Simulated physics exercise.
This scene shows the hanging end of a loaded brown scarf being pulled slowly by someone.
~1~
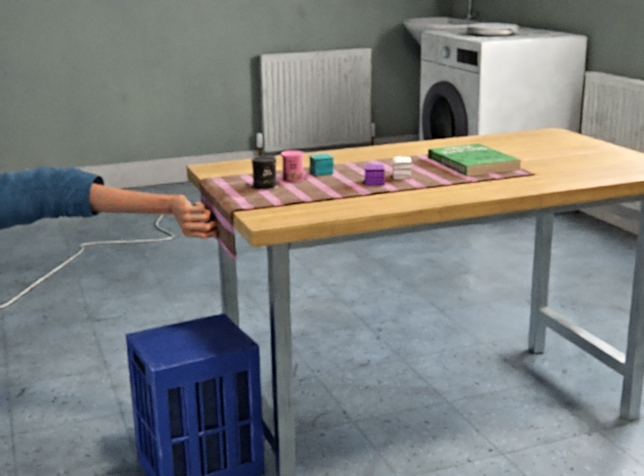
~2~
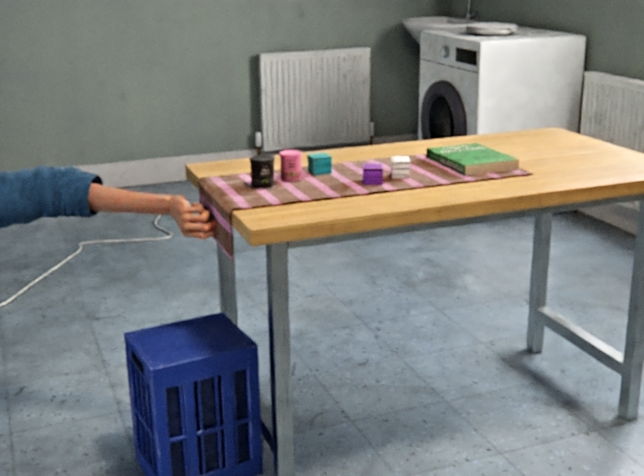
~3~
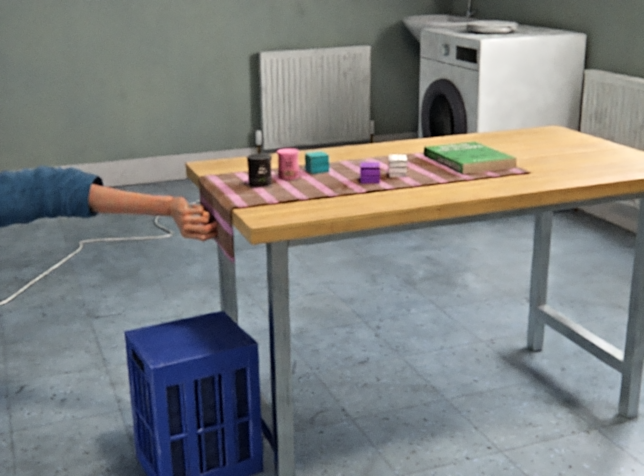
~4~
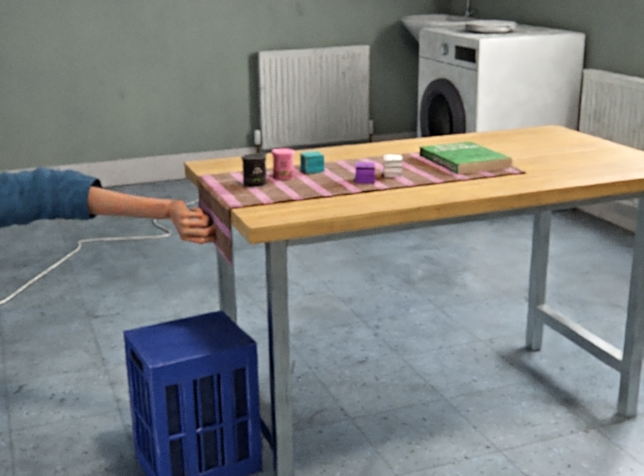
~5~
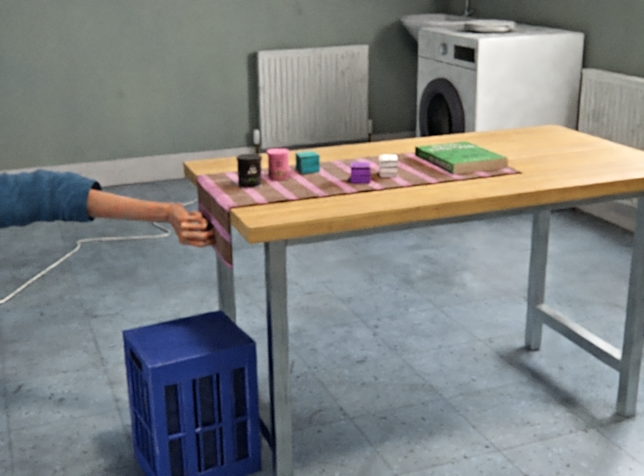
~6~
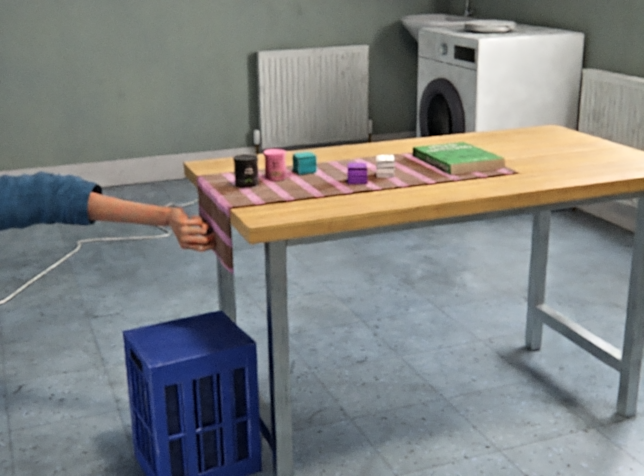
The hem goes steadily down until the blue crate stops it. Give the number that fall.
I expect two of them not to stay on top.
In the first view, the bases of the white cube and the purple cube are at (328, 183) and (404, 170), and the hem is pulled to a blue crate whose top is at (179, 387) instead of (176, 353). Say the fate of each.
White cube: Lost; purple cube: Safe.
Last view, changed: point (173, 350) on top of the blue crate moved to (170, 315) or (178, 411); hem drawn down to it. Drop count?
If so, 1 and 4.
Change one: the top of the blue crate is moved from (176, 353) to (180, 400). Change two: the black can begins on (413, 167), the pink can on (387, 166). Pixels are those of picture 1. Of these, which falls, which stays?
So the black can stays there, and the pink can stays there.
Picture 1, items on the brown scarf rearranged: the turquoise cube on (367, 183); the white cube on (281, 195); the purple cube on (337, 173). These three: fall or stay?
Of the three, the turquoise cube stays aboard, the white cube takes a tumble, the purple cube stays aboard.
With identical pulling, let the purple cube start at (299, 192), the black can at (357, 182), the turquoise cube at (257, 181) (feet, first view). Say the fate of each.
Result - purple cube down, black can still up, turquoise cube down.
Early on, hem near (216, 285); all still up.
Midway, hem near (216, 312); black can gone.
Near the end, hem on the crate; black can and pink can gone.
Finally, hem on the crate; black can and pink can gone. It carries off two.
